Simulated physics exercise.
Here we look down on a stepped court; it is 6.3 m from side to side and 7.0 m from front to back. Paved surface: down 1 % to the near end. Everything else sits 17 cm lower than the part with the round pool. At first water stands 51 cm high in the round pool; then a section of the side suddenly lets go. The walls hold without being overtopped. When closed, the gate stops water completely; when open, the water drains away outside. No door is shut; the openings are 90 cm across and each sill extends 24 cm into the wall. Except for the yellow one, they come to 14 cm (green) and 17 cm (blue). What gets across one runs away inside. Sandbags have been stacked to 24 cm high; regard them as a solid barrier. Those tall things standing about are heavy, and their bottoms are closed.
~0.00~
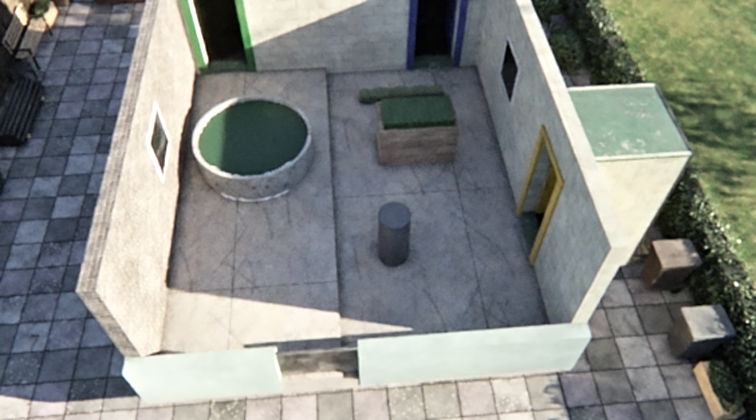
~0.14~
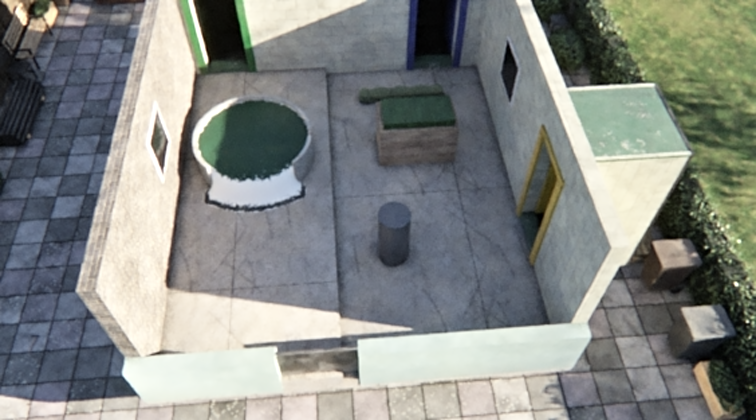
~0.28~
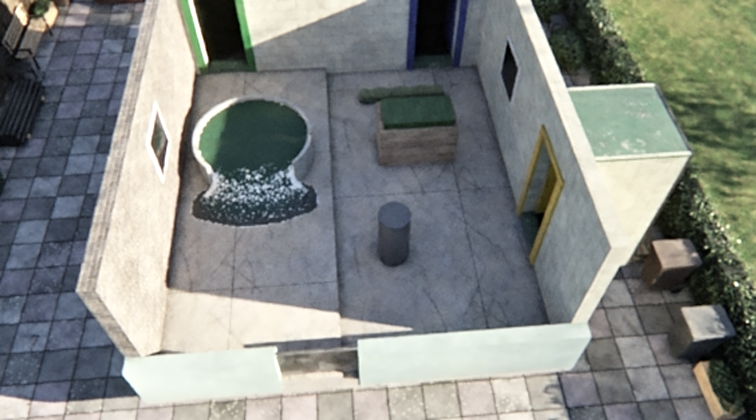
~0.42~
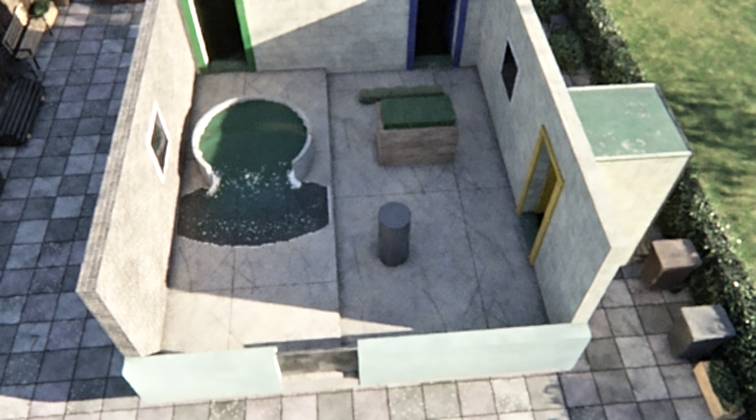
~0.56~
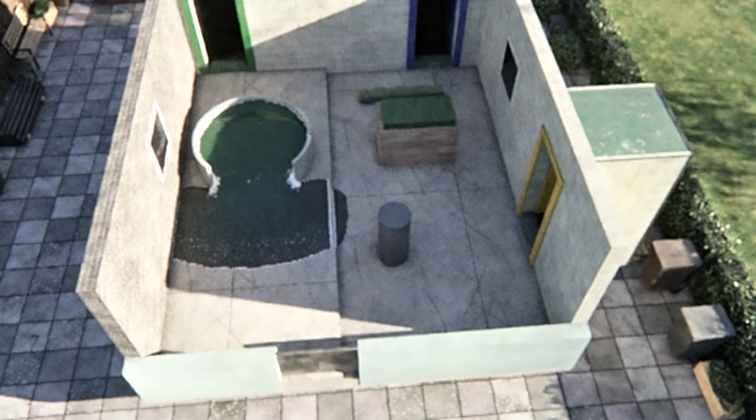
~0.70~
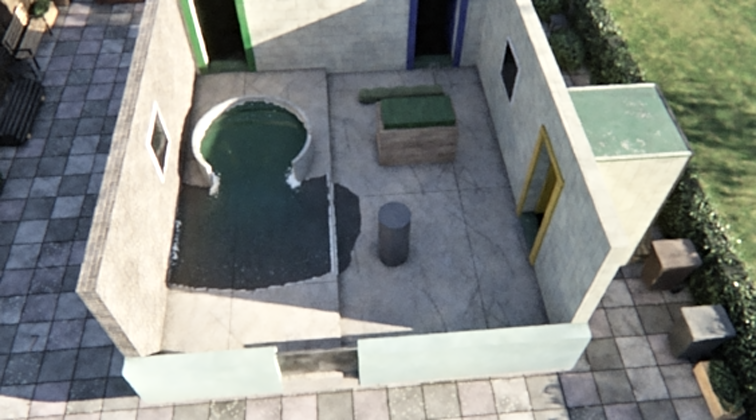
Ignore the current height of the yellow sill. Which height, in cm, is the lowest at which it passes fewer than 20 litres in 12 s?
Close to 7.5 cm.
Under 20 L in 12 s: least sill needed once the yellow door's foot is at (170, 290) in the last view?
You'd want it roughly 10.0 cm high.
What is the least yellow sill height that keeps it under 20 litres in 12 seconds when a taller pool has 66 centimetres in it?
You'd need a step of close to 11.0 cm.
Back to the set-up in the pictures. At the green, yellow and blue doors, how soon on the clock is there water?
At green it's 11.0 s, at yellow 4.0 s, and at blue 7.5 s.
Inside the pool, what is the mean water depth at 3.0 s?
Around 15 cm on average.
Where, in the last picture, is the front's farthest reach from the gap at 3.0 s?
Pixel: About (547, 349).
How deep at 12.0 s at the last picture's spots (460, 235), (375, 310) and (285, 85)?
Some 5, 9 and 0 cm.
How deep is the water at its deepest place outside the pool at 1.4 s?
Close to 24 centimetres.
After 1.4 s water covers 30 % of the floor, deepest (24 cm) near (157, 376); it has not reached the yellow door.
After 3.0 s water covers 40 % of the floor, deepest (28 cm) near (157, 376); it has not reached the yellow door.
After 12.0 s water covers 80 % of the floor, deepest (12 cm) near (346, 365); 6 cm at the yellow door, 0 litres in over its 17 cm sill.
At the yellow door as built, the water arrived by 4.2 s and peaked near 13 cm at 6.2 s.
With a sill of 6.5 cm, 30 litres would have come in within the 12 s; with 9 cm, 10 litres. So under 20 litres takes about 7.5 cm.
